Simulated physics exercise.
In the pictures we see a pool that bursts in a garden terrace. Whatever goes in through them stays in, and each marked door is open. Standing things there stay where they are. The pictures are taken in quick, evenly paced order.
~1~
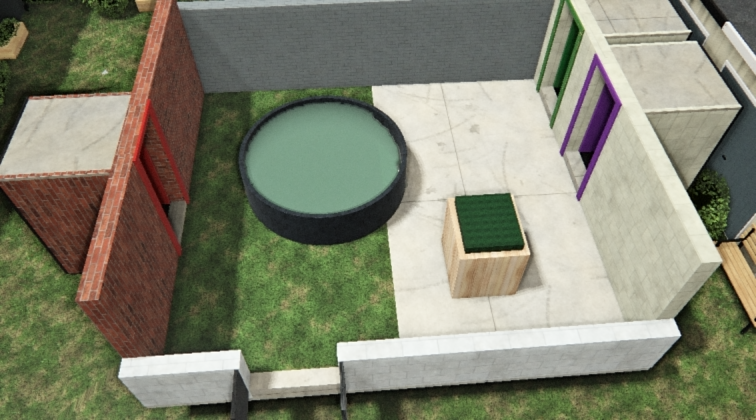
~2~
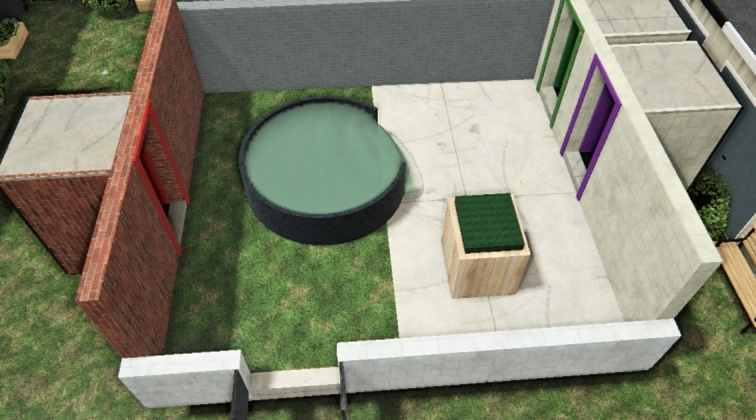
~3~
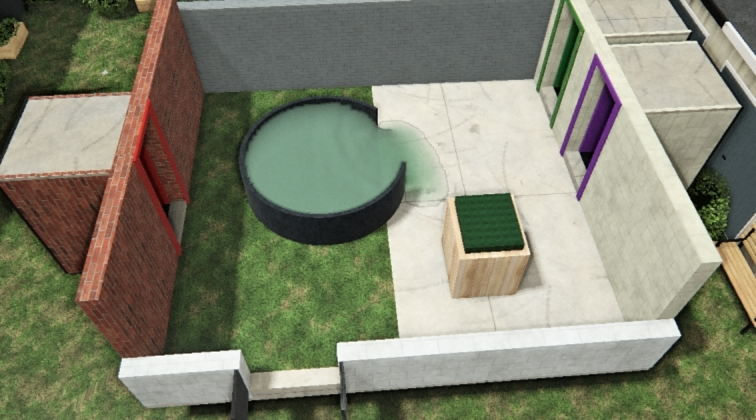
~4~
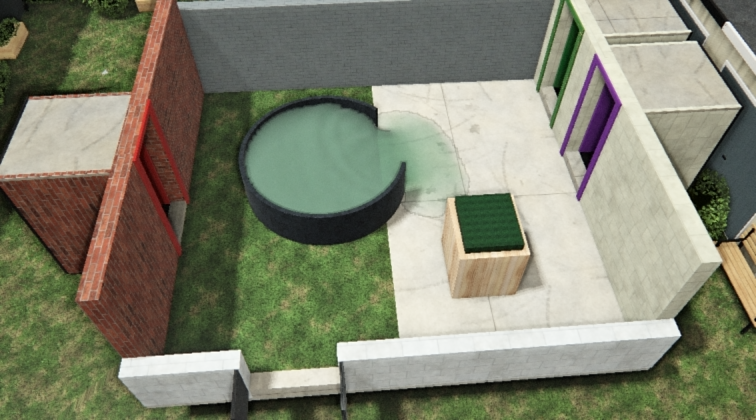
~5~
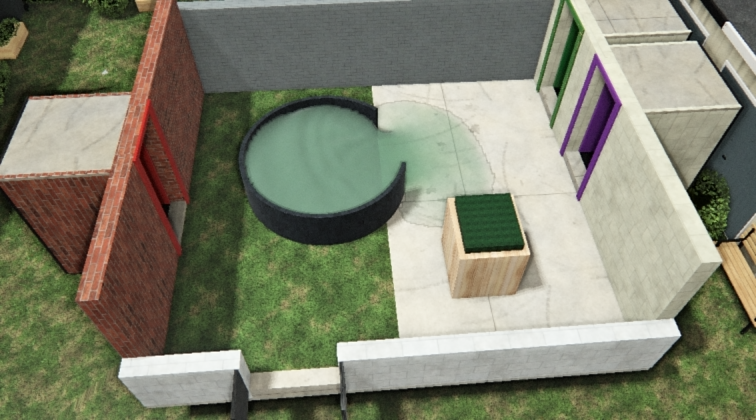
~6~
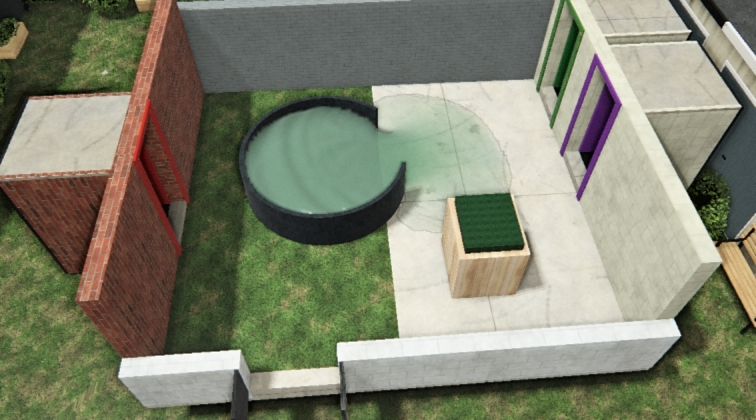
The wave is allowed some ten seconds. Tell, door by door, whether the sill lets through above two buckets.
Result: The purple door goes over the limit; the green door goes over the limit; the red door keeps to the limit.
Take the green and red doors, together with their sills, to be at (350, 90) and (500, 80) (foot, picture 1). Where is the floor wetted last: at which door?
Result: The door marked green.
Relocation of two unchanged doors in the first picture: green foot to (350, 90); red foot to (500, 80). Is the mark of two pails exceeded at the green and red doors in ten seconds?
Green: Falls short; red: Exceeds the limit.
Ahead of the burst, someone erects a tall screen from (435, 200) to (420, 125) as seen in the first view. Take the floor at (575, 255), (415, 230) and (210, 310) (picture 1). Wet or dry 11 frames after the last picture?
First spared, then soaked, then spared.
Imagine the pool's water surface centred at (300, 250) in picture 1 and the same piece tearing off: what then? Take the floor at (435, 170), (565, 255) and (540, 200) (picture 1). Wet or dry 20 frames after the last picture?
Going through the three places: In the spill, in the spill, in the spill.
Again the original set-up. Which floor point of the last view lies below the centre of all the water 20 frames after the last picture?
Somewhere around (432, 168) in the last view.
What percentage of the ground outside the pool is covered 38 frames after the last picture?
I'd put it at roughly 65 per cent.
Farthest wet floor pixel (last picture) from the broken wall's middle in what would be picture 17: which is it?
My guess is roughly (621, 311).
A moment on, water covers 35 % of the floor; the purple door wet at the sill, nothing in, the green door wet at the sill, nothing in, the red door not reached.
Next, water covers 40 % of the floor; the purple door over two buckets in, the green door over two buckets in, the red door not reached.
Then, water covers 50 % of the floor; the purple door far over two buckets in, the green door far over two buckets in, the red door not reached.
Later, water covers 65 % of the floor; the purple door far over two buckets in, the green door far over two buckets in, the red door not reached.
In the end, water covers 95 % of the floor; the purple door far over two buckets in, the green door far over two buckets in, the red door not reached.
